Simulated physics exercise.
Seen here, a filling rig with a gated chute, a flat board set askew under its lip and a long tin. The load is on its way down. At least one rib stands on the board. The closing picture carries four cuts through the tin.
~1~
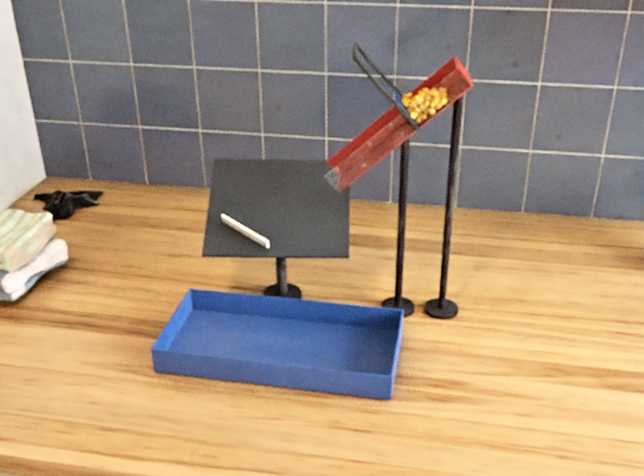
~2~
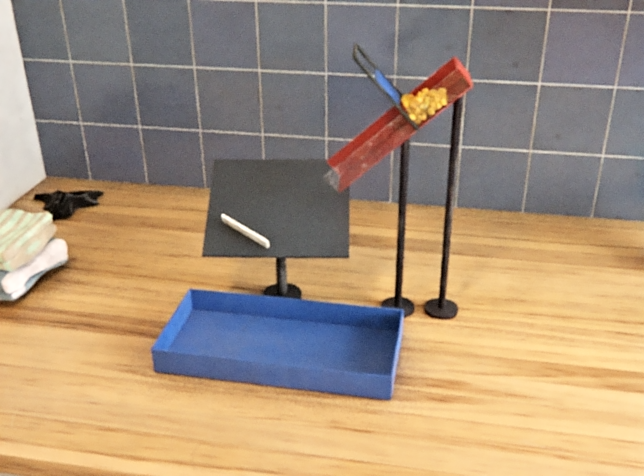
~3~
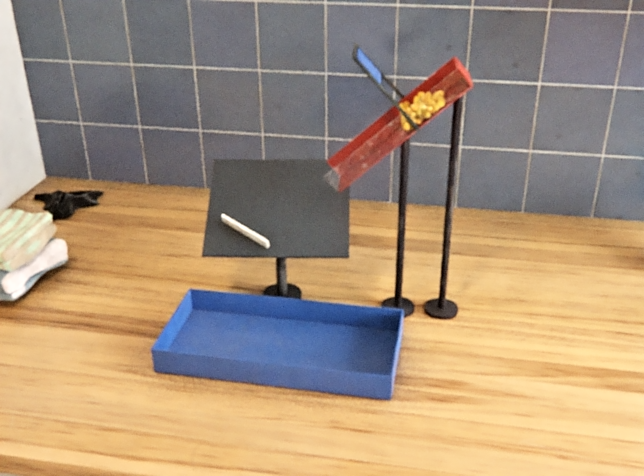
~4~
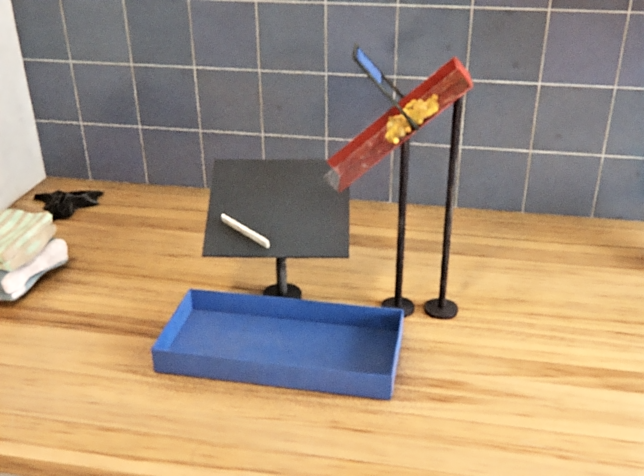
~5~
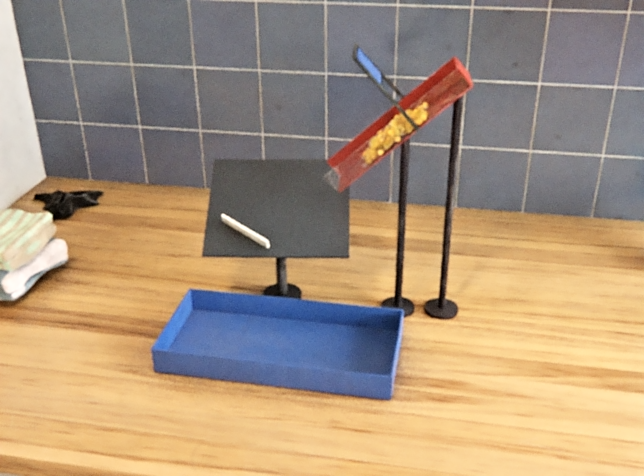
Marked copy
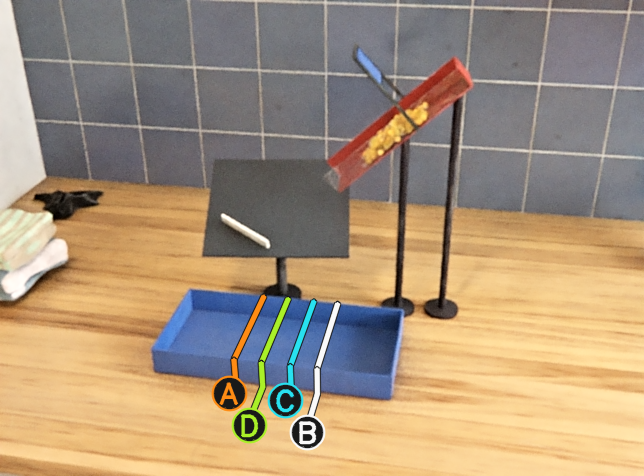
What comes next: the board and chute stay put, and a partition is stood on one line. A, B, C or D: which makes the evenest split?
Take D.
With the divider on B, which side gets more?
Left.
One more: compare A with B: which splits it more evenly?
That would be A.
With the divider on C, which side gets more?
More lands on the left.
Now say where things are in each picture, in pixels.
In the first picture, load behind the gate at (426, 100), puffed corn balls; lip of the chute at (340, 184), sloping fairly steeply.
In the second picture, middle of the board at (279, 206), tilted fairly steeply; middle of its low edge at (275, 256); of its high edge at (282, 159).
In the third picture, front corners of the tin at (152, 349) and (391, 377), empty; front of the load at (405, 124).
In the fourth picture, middle of the load at (411, 116); its front at (388, 135), about a third of the way to the lip; rib from (222, 215) to (268, 241).
In the fifth picture, middle of the load at (395, 128); its front at (366, 155), about two thirds of the way to the lip.
On the marked copy, line A crosses the front rim at (234, 358); line B crosses the front rim at (317, 368); line C crosses the front rim at (290, 365); line D crosses the front rim at (261, 362).
With A, of what is caught, a small part on the left of the divider, most on the right.
With B, of what is caught, nearly all on the left of the divider, a stray few on the right.
With C, of what is caught, nearly all on the left of the divider, a small part on the right.
With D, of what is caught, about half on the left of the divider, about half on the right.
